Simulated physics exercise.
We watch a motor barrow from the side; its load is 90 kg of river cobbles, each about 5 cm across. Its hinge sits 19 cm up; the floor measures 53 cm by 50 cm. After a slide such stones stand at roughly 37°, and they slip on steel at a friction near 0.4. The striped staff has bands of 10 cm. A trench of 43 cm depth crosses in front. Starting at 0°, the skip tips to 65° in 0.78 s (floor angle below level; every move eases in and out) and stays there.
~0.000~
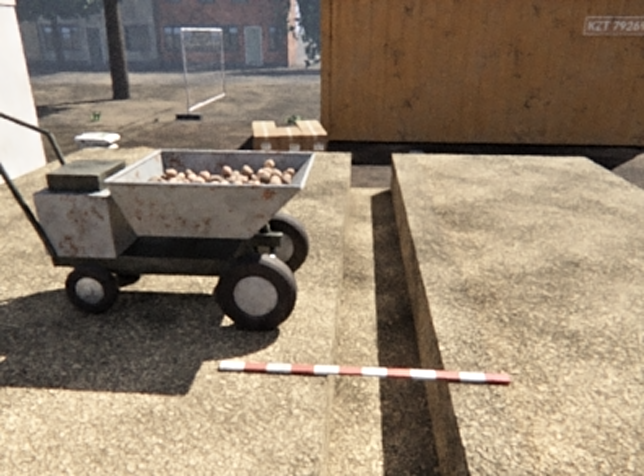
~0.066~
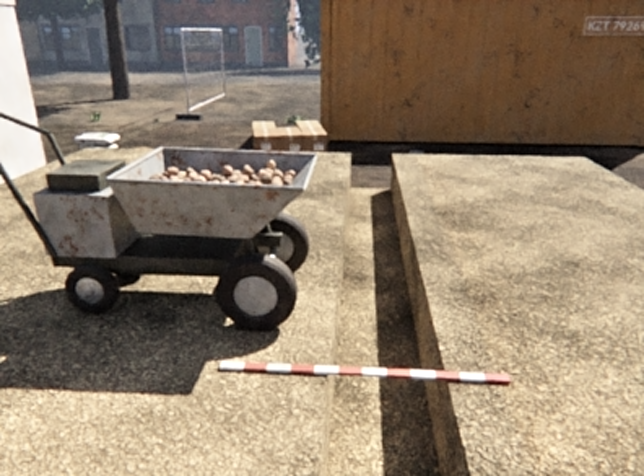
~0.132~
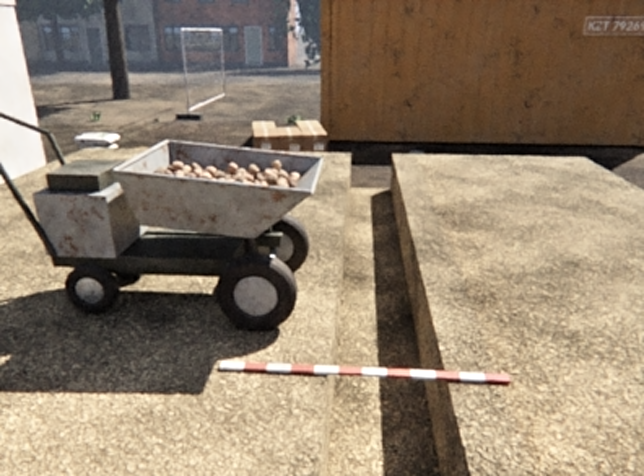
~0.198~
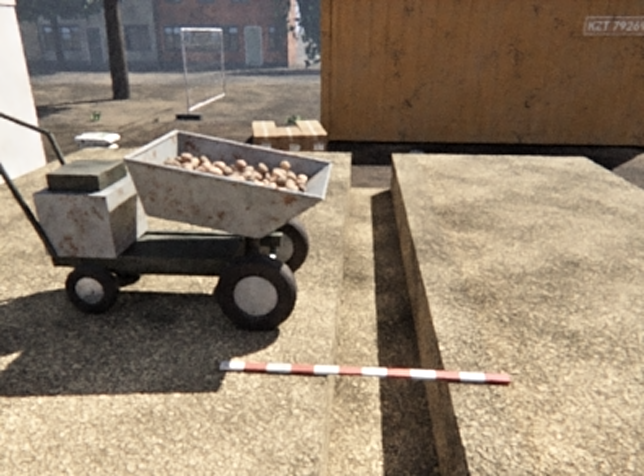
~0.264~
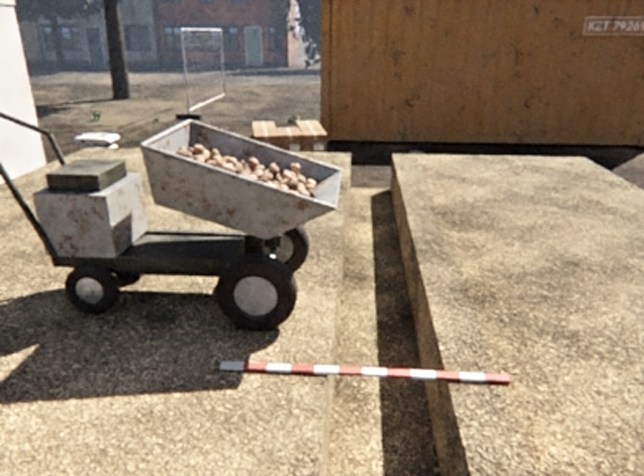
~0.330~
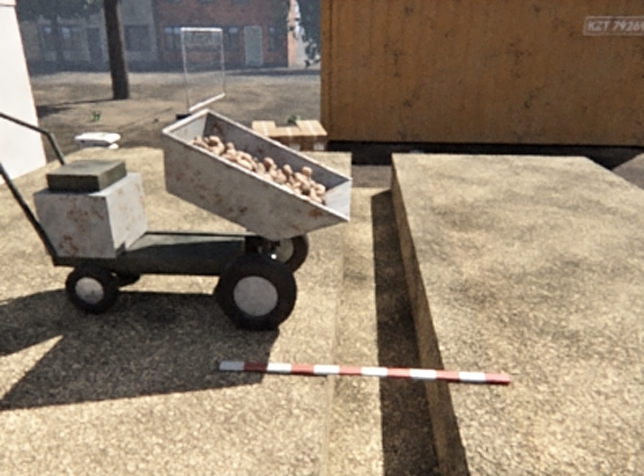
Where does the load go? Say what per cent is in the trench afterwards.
Close to 72 in a hundred.
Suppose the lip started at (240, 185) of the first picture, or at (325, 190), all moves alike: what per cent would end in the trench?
First some 100, then 45 per cent.
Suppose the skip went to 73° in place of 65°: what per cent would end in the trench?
Then about 75 per cent.
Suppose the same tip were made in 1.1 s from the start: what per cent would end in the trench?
It would be near 80 per cent.
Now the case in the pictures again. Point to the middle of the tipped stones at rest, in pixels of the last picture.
Their middle is at about (410, 361).
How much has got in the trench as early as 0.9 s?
Some 20 per cent.
After 0.6 s the floor is at 54°; 100 % in the skip; the foremost stones are at (357, 242).
After 0.9 s the floor is at 65°; 78 % in the skip, 21 % in the trench, 1 % past the trench; the foremost stones are at (430, 297).
After 1.2 s the floor is at 65°; 24 % in the skip, 49 % in the trench, 27 % past the trench; the foremost stones are at (533, 309).
After 3.2 s the floor is at 65°; 0 % in the skip, 72 % in the trench, 28 % past the trench; the foremost stones are at (626, 312).
